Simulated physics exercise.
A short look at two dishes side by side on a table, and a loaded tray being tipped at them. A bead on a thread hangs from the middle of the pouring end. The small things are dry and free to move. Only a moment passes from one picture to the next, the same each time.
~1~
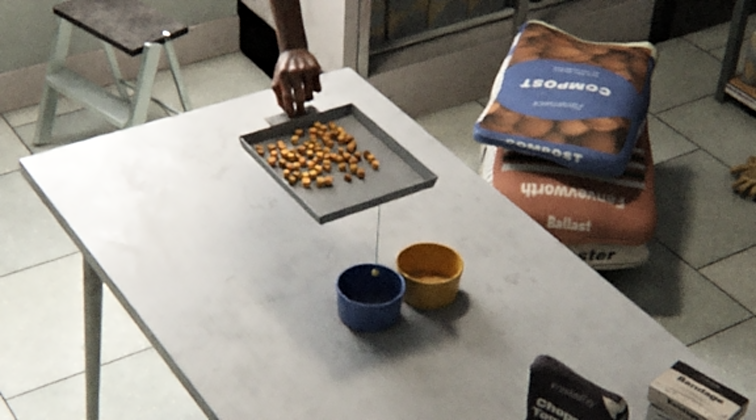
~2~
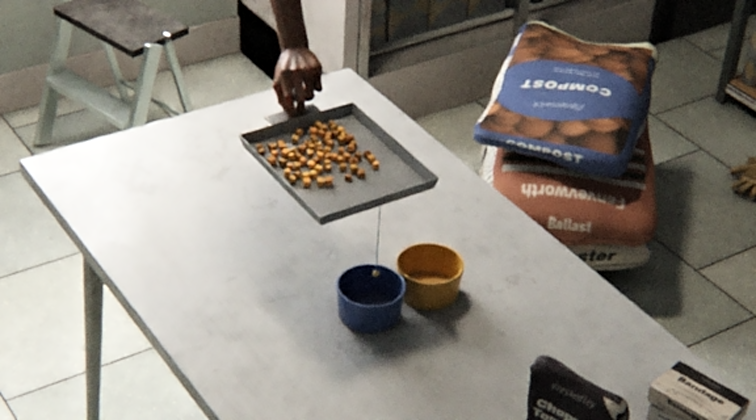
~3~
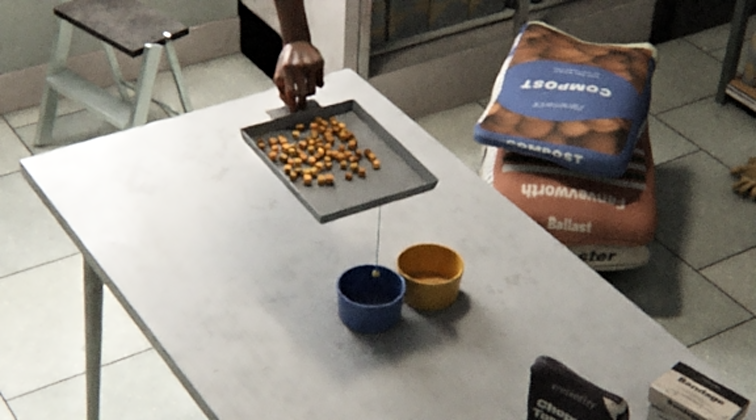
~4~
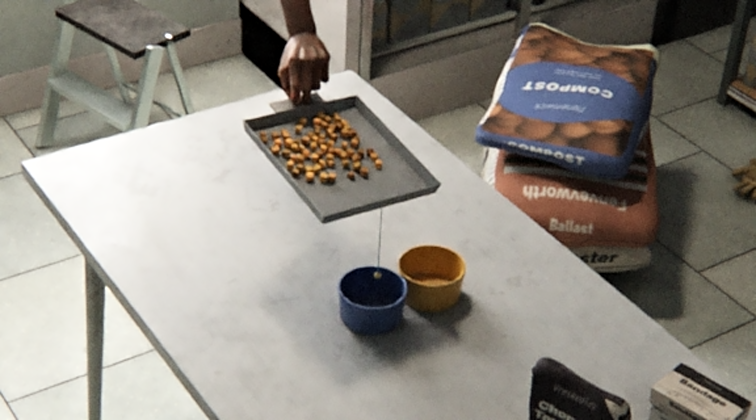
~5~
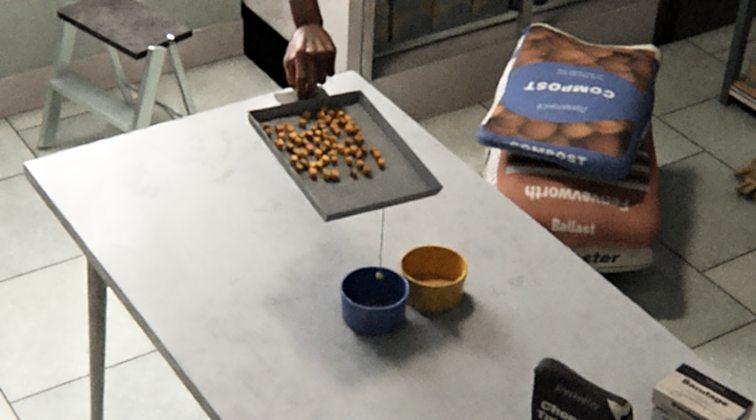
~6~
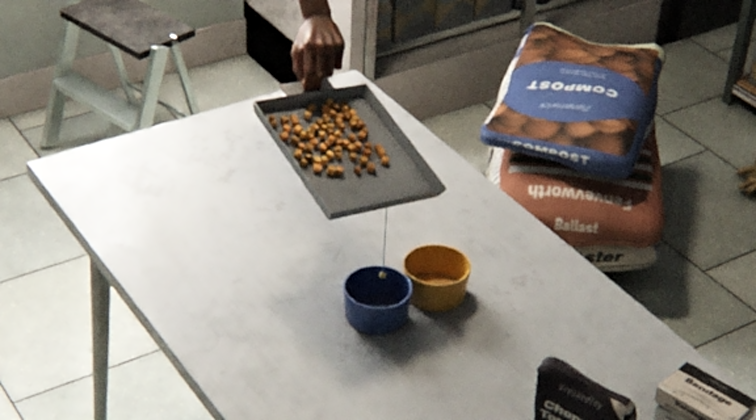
The video shows a hand holding a grey tray of small brown croutons above a blue dish and a yellow dish on a table, then gradually tilting it toward its right corner while shifting it slightly right.
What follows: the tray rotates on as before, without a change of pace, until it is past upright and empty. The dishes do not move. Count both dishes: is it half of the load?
In the dishes lies over half of it.
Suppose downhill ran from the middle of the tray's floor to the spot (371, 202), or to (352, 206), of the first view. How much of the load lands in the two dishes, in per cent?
First some 20, then 10 per cent.
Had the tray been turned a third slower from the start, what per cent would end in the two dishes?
It comes to 70 per cent or so.
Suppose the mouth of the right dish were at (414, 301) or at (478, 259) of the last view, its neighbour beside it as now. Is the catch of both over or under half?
First less than half, then more than half.
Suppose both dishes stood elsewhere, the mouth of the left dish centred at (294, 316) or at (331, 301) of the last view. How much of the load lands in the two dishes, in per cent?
The first gives 0 %, the second 20 %.
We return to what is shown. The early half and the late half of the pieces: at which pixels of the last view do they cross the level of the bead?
First near (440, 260), later near (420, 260).
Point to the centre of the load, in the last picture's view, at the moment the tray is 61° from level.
Near (417, 190).
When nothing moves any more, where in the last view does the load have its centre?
Around (437, 292).
Shortly afterwards, tray tipped steeply; the bulk on the tray; a little in the air.
Next, tray tipped past a quarter turn; near two thirds on the tray; near a quarter in the right dish; a little outside both; only a few in the air.
Some moments later, tray tipped past a quarter turn; only a few in the left dish; the bulk in the right dish; a little outside both.
In the end, tray tipped past a quarter turn; only a few in the left dish; the bulk in the right dish; a little outside both.
